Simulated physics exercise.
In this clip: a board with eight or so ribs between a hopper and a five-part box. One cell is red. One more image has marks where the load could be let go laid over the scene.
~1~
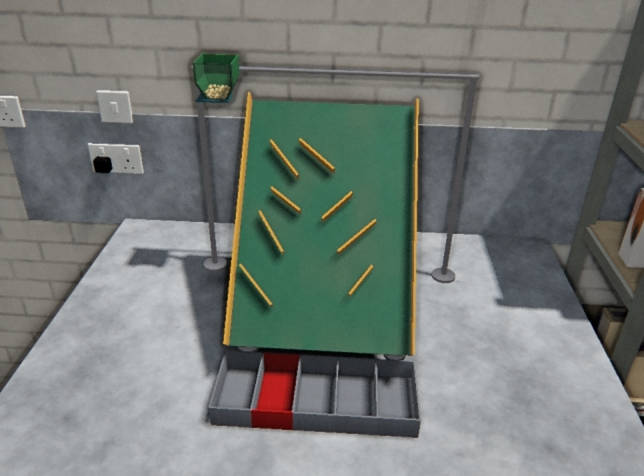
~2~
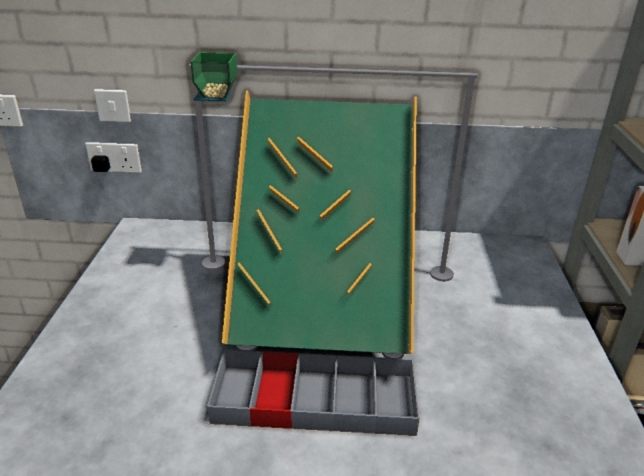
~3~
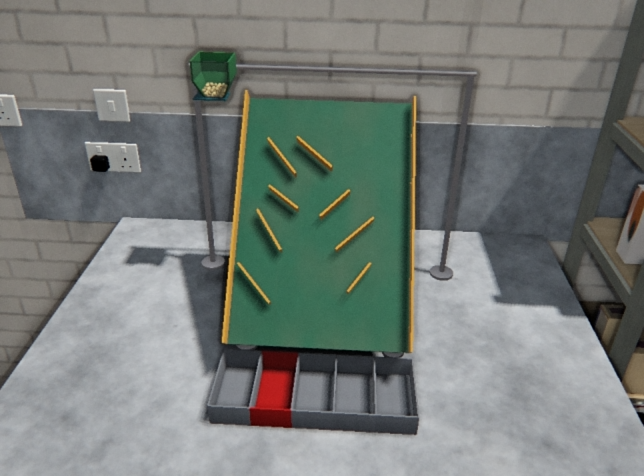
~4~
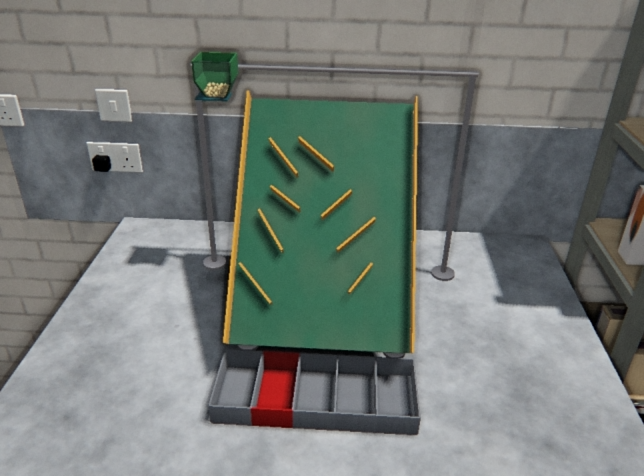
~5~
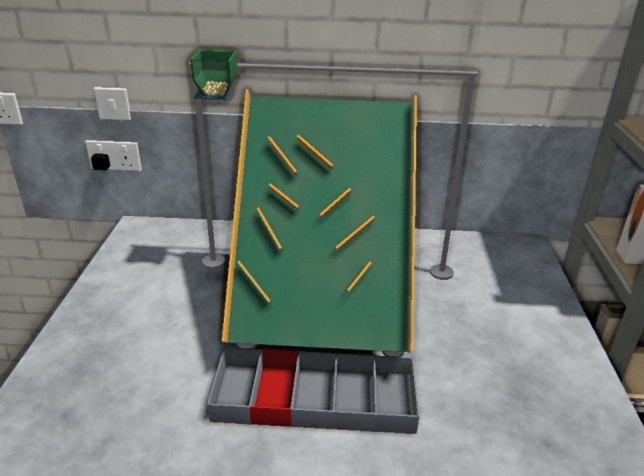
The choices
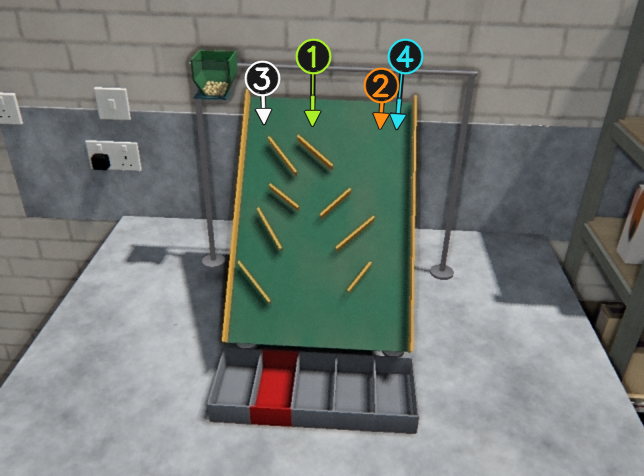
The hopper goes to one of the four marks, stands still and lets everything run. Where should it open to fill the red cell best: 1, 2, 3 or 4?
1.
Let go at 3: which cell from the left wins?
It is the third one.
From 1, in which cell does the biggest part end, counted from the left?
The second.
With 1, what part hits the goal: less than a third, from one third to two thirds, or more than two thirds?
It is from one third to two thirds.
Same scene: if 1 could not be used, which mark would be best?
It is 2.
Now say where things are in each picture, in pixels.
Hopper (219, 93), soya beans, door shut, in the first frame.
Ribs (269, 138) to (296, 173), (298, 137) to (332, 167), (269, 186) to (298, 209), in the second frame.
Ribs (320, 216) to (350, 190), (257, 209) to (280, 249), (336, 249) to (374, 217), in the third frame.
Ribs (239, 263) to (271, 303), (349, 292) to (372, 263), in the fourth frame.
Red cell (271, 415), number 2 of 5 from the left, in the fifth frame.
On the marked copy, mark 1 meets the board at (312, 120); mark 2 meets the board at (380, 123); mark 3 meets the board at (263, 118); mark 4 meets the board at (397, 123).
With 1, roughly half in the red cell, roughly a third in other cells, about a tenth outside the box.
With 2, roughly a third in the red cell, roughly two thirds in other cells.
With 3, about a tenth in the red cell, the larger part in other cells.
With 4, about a tenth in the red cell, the larger part in other cells, about a tenth outside the box.
